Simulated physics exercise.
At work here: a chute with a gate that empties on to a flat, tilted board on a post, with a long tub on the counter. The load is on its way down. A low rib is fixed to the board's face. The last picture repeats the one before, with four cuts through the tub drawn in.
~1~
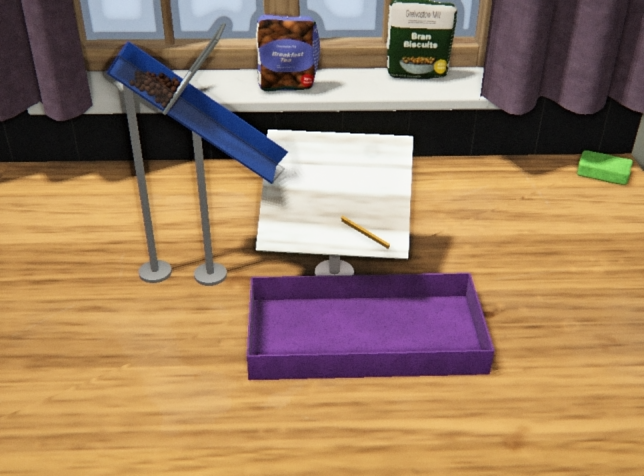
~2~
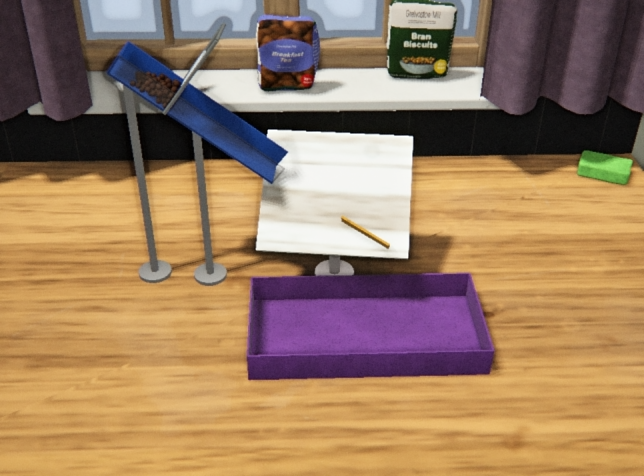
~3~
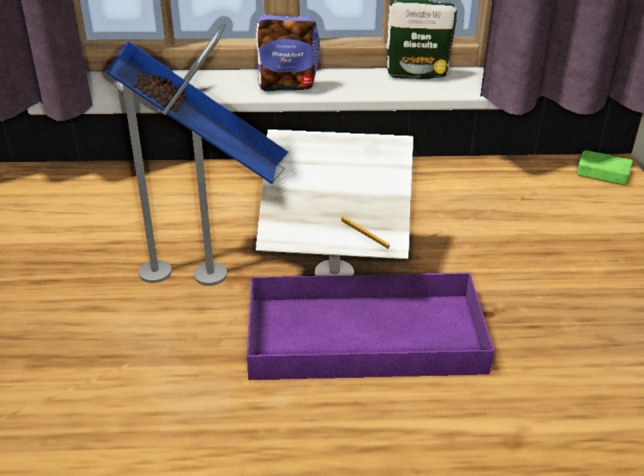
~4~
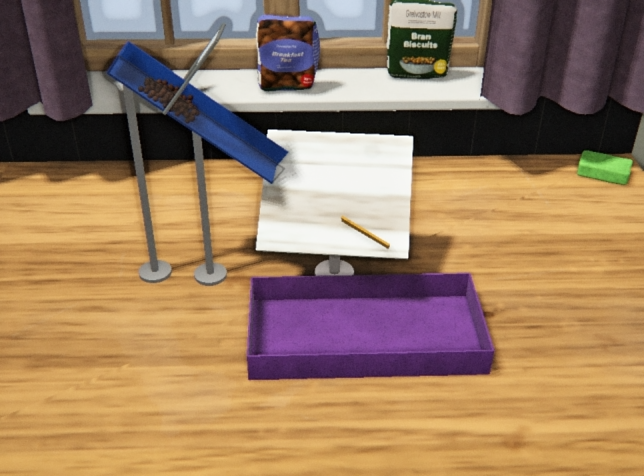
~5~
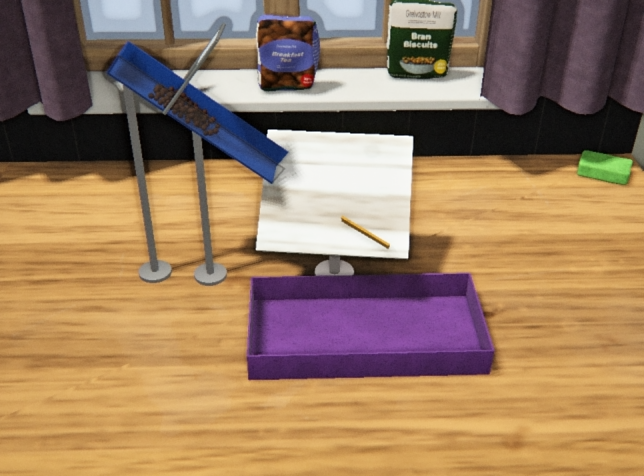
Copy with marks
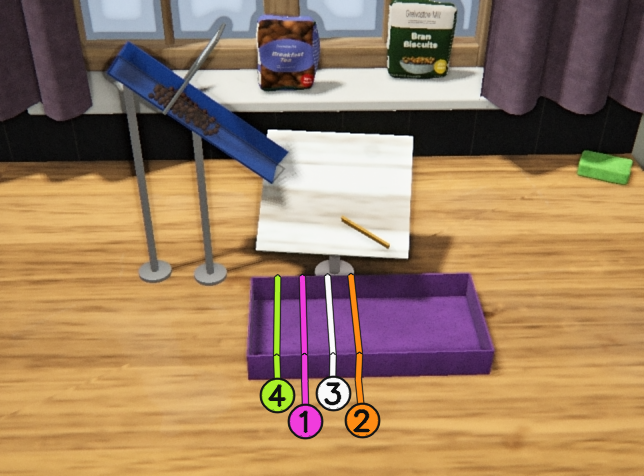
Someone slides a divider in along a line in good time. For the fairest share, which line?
2.
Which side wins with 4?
The right side.
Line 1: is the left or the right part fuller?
Right.
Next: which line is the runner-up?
Line 3.
On the marked copy, line 1 crosses the front rim at (304, 355); line 2 crosses the front rim at (359, 353); line 3 crosses the front rim at (332, 354); line 4 crosses the front rim at (276, 355).
Choosing 1, of what is caught, a stray few on the left of the divider, nearly all on the right.
Choosing 2, of what is caught, about half on the left of the divider, about half on the right.
Choosing 3, of what is caught, a small part on the left of the divider, most on the right.
Choosing 4, of what is caught, none on the left of the divider, all on the right.
